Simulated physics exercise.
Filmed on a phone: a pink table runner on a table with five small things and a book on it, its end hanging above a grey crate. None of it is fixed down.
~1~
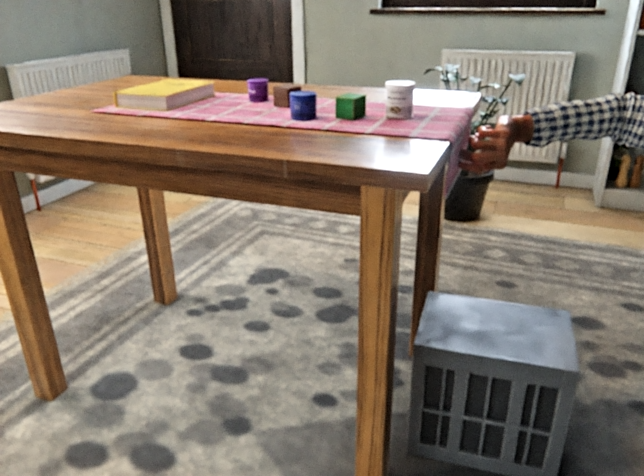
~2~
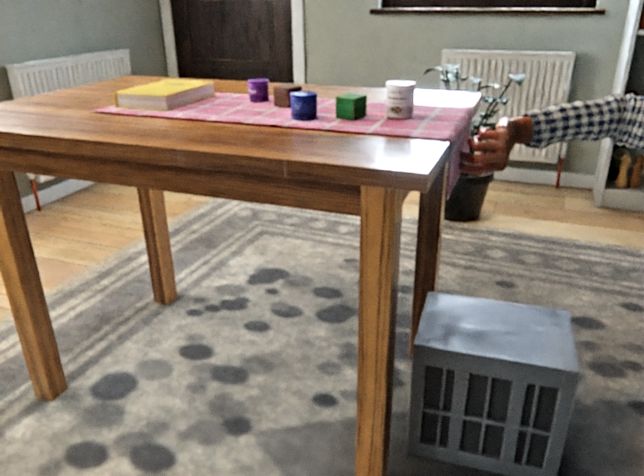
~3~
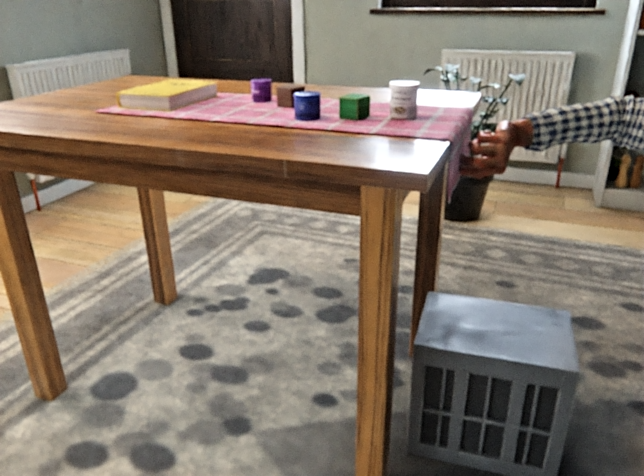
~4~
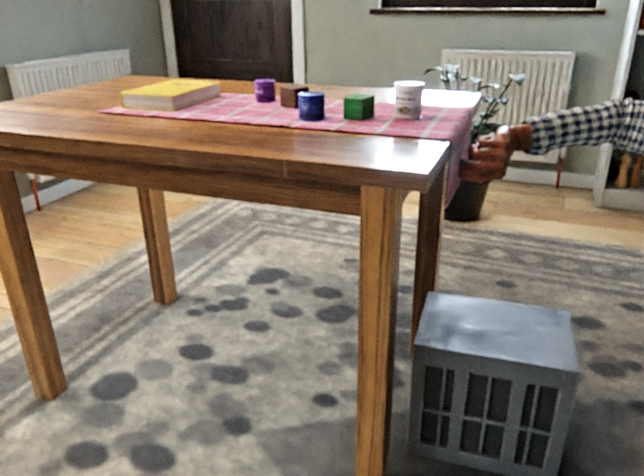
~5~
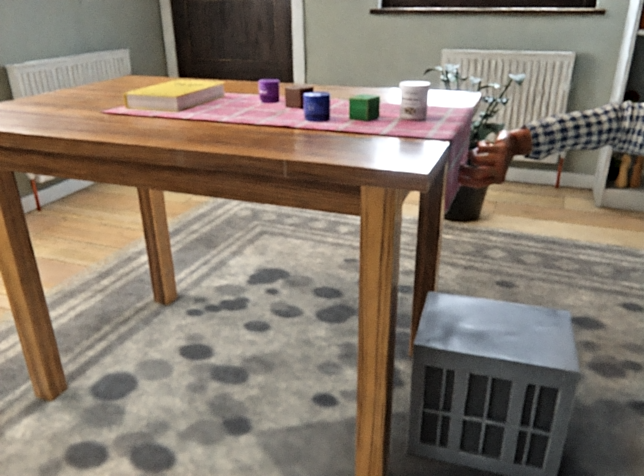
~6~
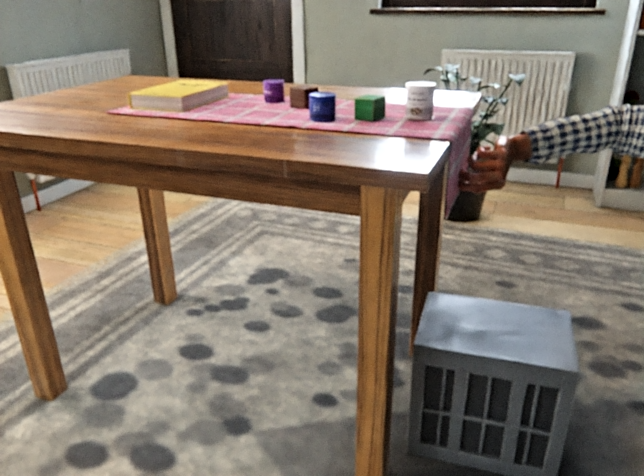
A hand in a black-and-white checked sleeve, at the right end of a wooden table in a room seen by a still camera, draws a pink runner slowly rightward. On the cloth sit a yellow book, purple pot, brown cube, blue pot, green cube and white can, with a grey crate on the patterned rug below. They all shift slightly right together as the hanging end lowers a little.
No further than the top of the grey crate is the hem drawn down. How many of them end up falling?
Count: Three.
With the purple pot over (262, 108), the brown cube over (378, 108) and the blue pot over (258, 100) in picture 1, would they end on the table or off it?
I reckon the purple pot hangs on, the brown cube takes a fall and the blue pot hangs on.
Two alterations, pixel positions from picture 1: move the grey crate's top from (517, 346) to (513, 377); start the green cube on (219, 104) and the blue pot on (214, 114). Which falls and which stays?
The green cube stays on, the blue pot survives.
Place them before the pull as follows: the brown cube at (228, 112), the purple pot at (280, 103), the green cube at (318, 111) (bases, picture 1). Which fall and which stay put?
In the end the brown cube is still on top, the purple pot is still on top, and the green cube is no longer on top.
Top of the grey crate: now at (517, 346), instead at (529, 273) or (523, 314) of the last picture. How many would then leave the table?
Counting them gives 1 and 2.
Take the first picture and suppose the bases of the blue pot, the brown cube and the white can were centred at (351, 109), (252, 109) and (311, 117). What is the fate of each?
I'd say the blue pot takes a fall, the brown cube hangs on, and the white can takes a fall.
A little later, hem near (455, 244); white can gone.
Next, hem near (452, 297); white can and green cube gone.
When it is over, hem on the crate; white can, green cube and blue pot gone. Over the edge go three.
